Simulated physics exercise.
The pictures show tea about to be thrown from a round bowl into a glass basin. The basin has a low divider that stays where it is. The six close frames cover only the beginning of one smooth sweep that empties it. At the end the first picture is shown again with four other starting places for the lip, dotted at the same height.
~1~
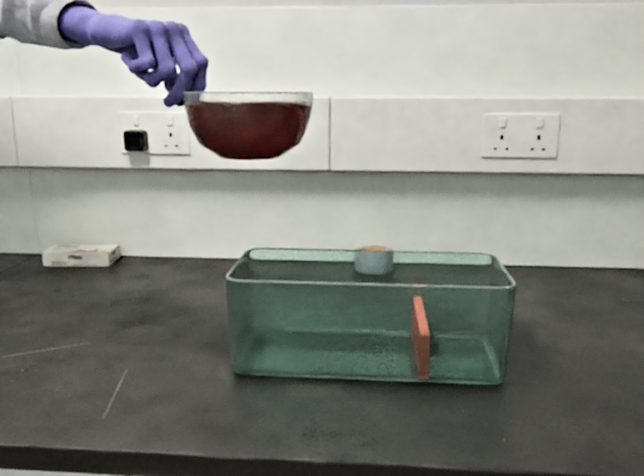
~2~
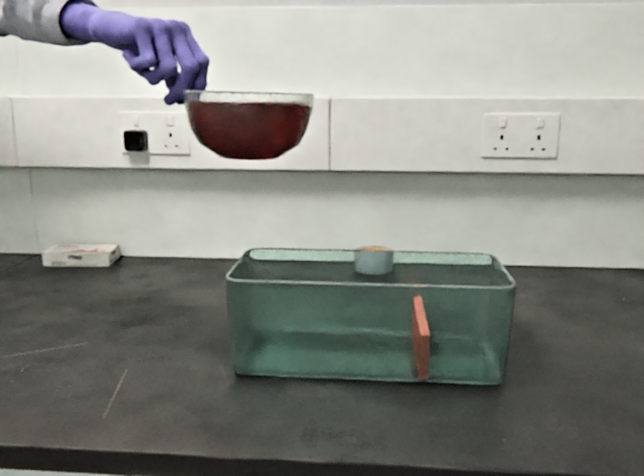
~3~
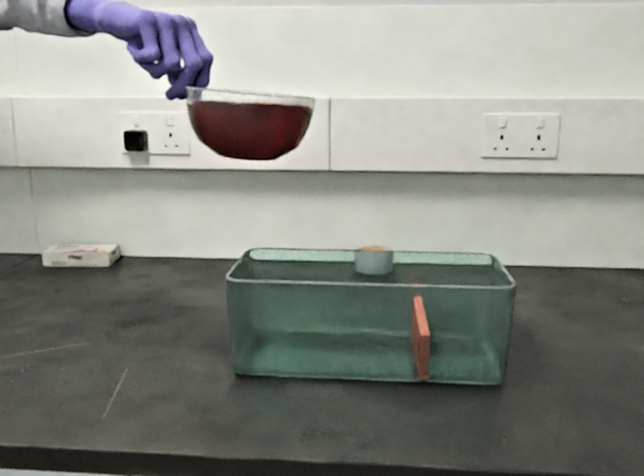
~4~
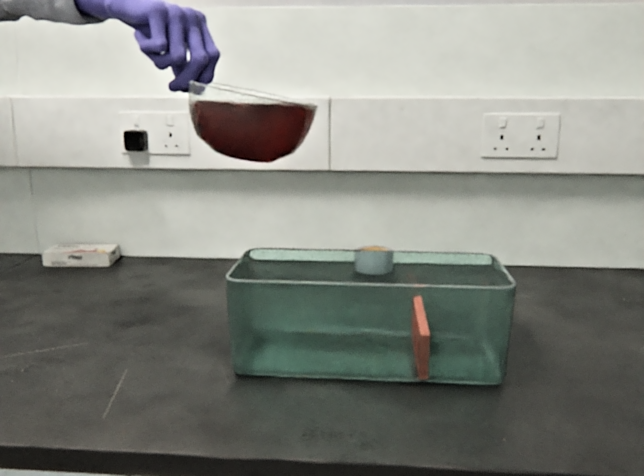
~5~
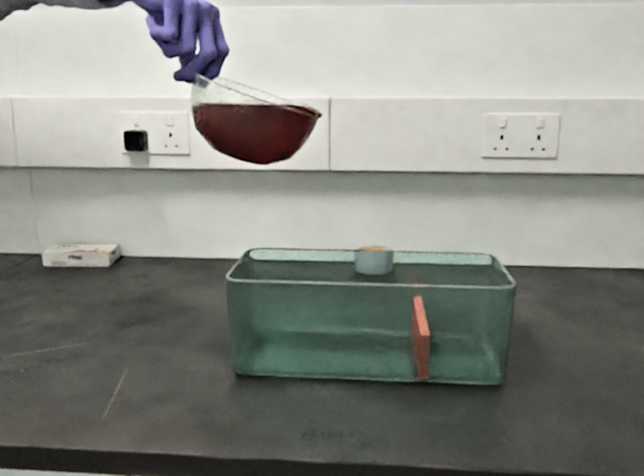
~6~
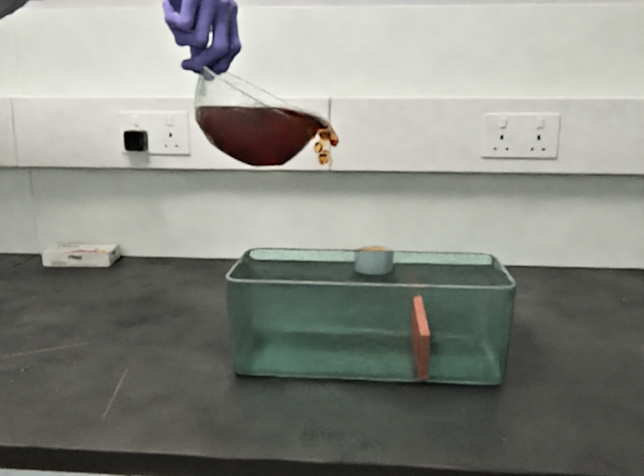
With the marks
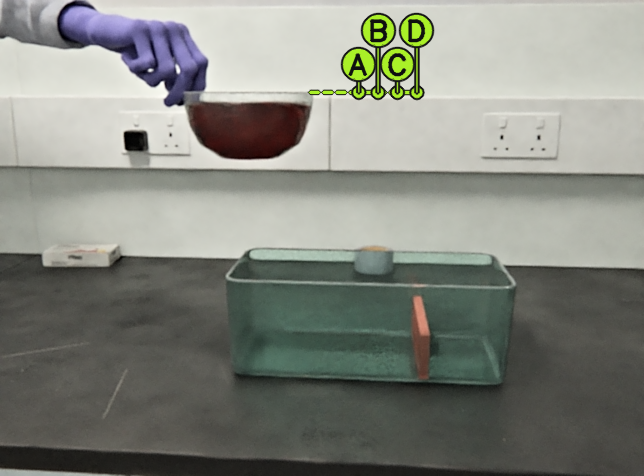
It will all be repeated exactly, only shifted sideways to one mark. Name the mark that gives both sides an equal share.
Place A.
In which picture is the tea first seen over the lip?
Picture 5.
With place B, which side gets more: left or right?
The right side.
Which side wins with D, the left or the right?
The right one.
On the marked copy, A at (358, 92); B at (378, 92); C at (397, 92); D at (416, 92).
Choosing A, about 50 % ends left of the wall and 49 % right of it.
Choosing B, about 29 % ends left of the wall and 70 % right of it.
Choosing C, about 26 % ends left of the wall and 73 % right of it.
Choosing D, about 22 % ends left of the wall and 78 % right of it.
